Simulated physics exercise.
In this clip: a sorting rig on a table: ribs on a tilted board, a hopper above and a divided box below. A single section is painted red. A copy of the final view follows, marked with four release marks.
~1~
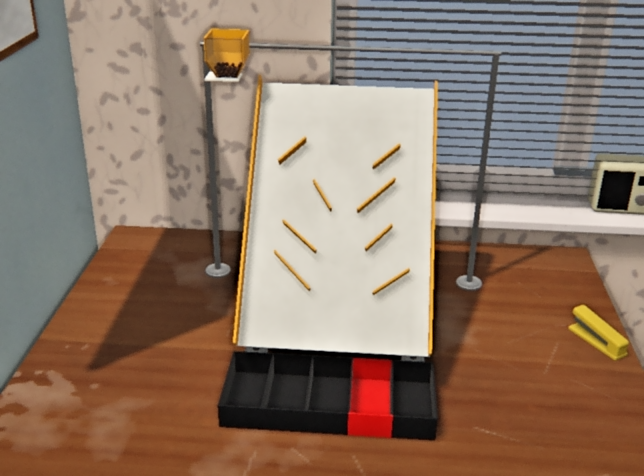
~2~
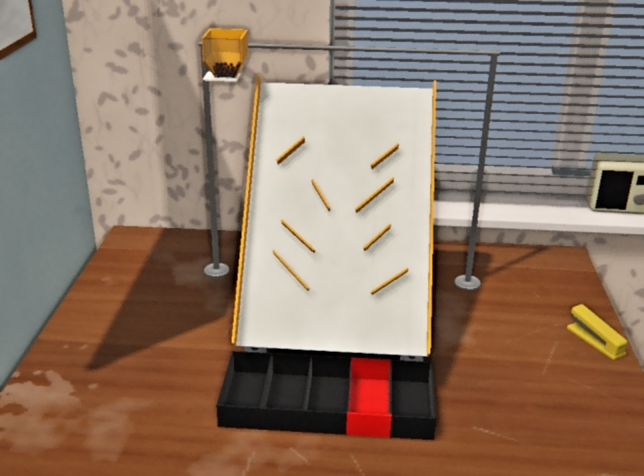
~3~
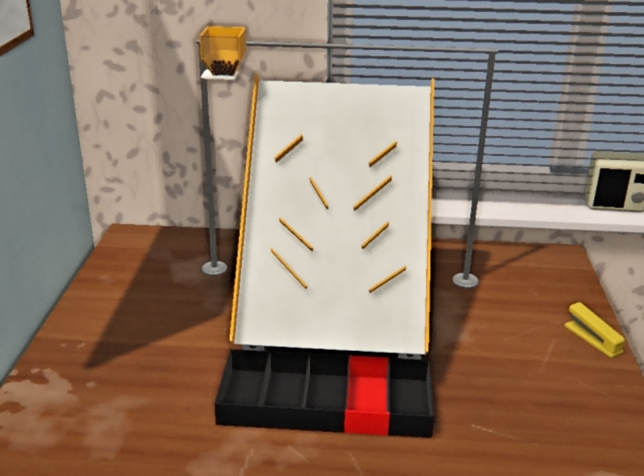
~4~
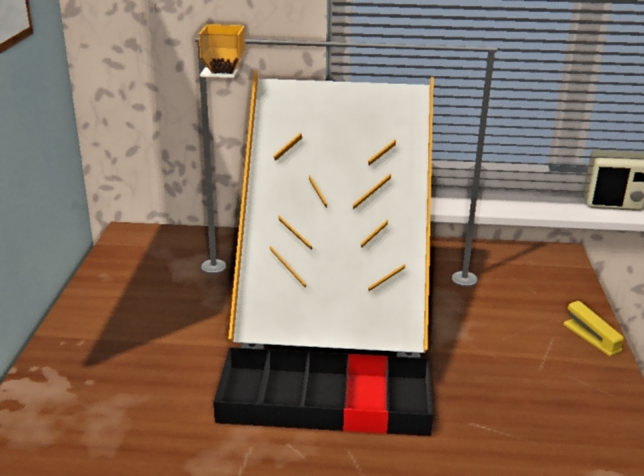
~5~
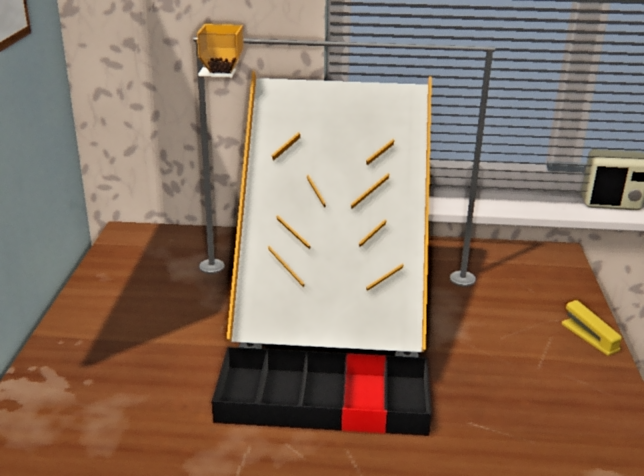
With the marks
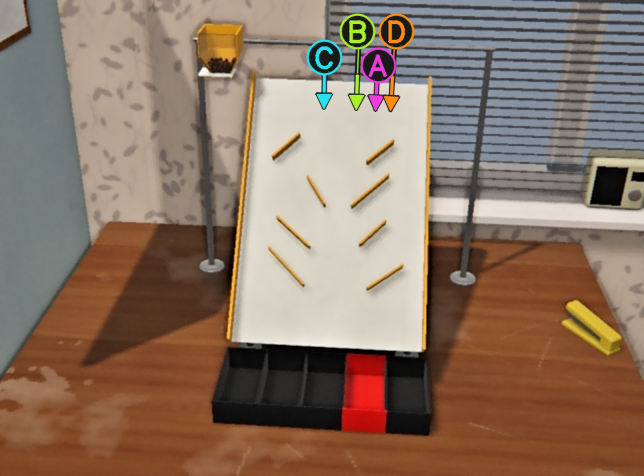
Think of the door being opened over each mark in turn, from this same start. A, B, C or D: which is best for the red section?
I would pick mark C.
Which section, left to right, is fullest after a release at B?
The third from the left.
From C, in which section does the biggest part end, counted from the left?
It is the fourth one.
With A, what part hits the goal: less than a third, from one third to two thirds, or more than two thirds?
It is less than a third.
On the marked copy, mark A meets the board at (375, 105); mark B meets the board at (356, 104); mark C meets the board at (324, 103); mark D meets the board at (390, 105).
For mark A, a small part in the red section, most in other sections, a small part outside the box.
For mark B, a small part in the red section, most in other sections, a small part outside the box.
For mark C, about half in the red section, about a third in other sections, a small part outside the box.
For mark D, a small part in the red section, about two thirds in other sections, about a quarter outside the box.
